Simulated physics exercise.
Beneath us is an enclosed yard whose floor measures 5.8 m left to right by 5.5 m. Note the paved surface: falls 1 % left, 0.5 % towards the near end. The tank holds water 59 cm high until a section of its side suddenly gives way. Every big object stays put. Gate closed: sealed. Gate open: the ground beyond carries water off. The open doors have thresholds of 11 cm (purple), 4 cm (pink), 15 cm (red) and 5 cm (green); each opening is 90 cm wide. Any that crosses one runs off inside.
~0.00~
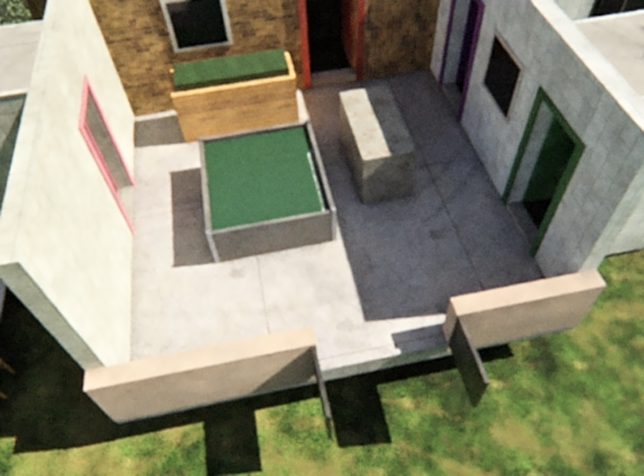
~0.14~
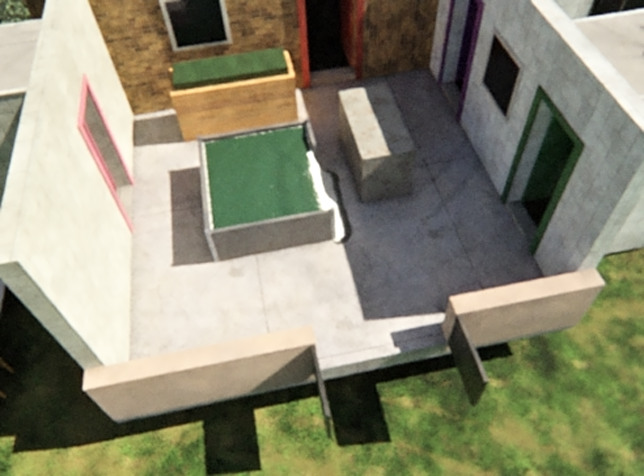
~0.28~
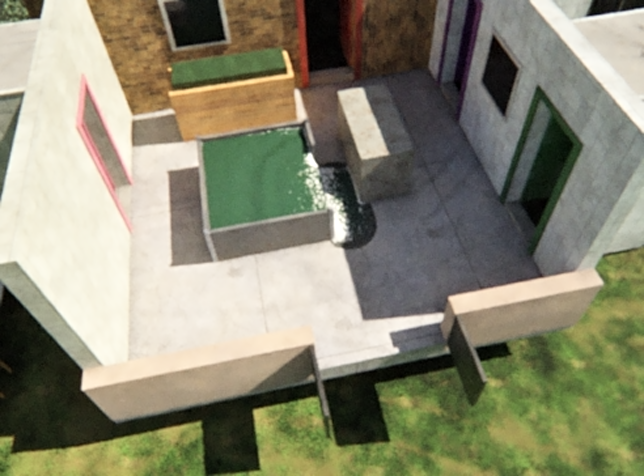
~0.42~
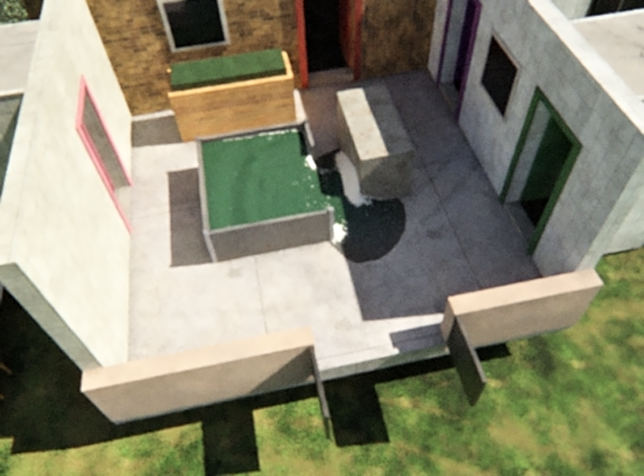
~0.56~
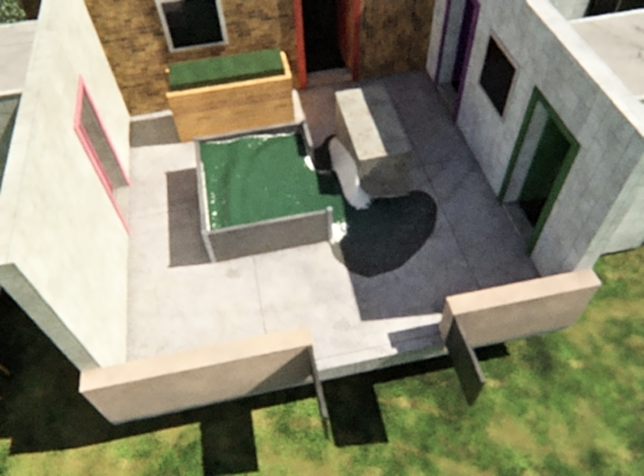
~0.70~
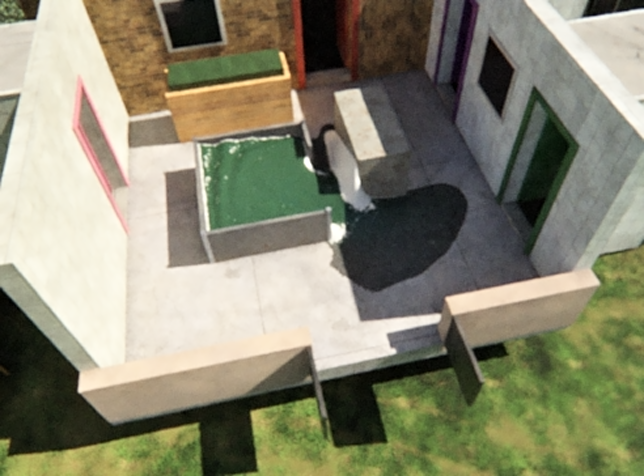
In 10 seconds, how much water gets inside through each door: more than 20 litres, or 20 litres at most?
After that time: The purple door, 20 litres at most; the pink door, 20 litres at most; the red door, 20 litres at most; the green door, more than 20 litres.
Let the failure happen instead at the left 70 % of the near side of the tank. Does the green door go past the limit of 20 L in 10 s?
Note: Green door, short of the mark.
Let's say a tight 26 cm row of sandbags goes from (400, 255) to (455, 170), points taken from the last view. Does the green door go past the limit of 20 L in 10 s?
After that, green comes out fine.
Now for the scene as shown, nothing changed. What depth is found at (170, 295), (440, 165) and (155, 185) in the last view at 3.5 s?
Taking the spots in order: 0 cm, 2 cm, 1 cm.
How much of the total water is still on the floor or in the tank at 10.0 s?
Still there: Roughly 74 %.
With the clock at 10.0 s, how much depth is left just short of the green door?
Roughly 5.0 centimetres.
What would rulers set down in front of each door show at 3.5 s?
Depths: Purple door 8 cm, pink door 2 cm, red door 11 cm, green door 14 cm.
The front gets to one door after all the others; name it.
Door: Pink.
After 1.4 s water covers 30 % of the floor and is deepest (42 cm) near (344, 198); purple door not reached, pink door not reached, red door 4 cm at the sill, 0 L in, green door 11 cm at the sill, 12 L in.
After 2.2 s water covers 40 % of the floor and is deepest (32 cm) near (543, 304); purple door not reached, pink door not reached, red door 16 cm at the sill, 1 L in, green door 13 cm at the sill, 70 L in.
After 3.5 s water covers 55 % of the floor and is deepest (20 cm) near (342, 189); purple door 8 cm at the sill, 0 L in, pink door 2 cm at the sill, 0 L in, red door 11 cm at the sill, 5 L in, green door 14 cm at the sill, 147 L in.
After 6.0 s water covers 75 % of the floor and is deepest (12 cm) near (342, 189); purple door 8 cm at the sill, 0 L in, pink door 4 cm at the sill, 1 L in, red door 7 cm at the sill, 5 L in, green door 8 cm at the sill, 179 L in.
After 10.0 s water covers 90 % of the floor and is deepest (10 cm) near (298, 115); purple door 6 cm at the sill, 0 L in, pink door 6 cm at the sill, 2 L in, red door 6 cm at the sill, 5 L in, green door 5 cm at the sill, 192 L in.
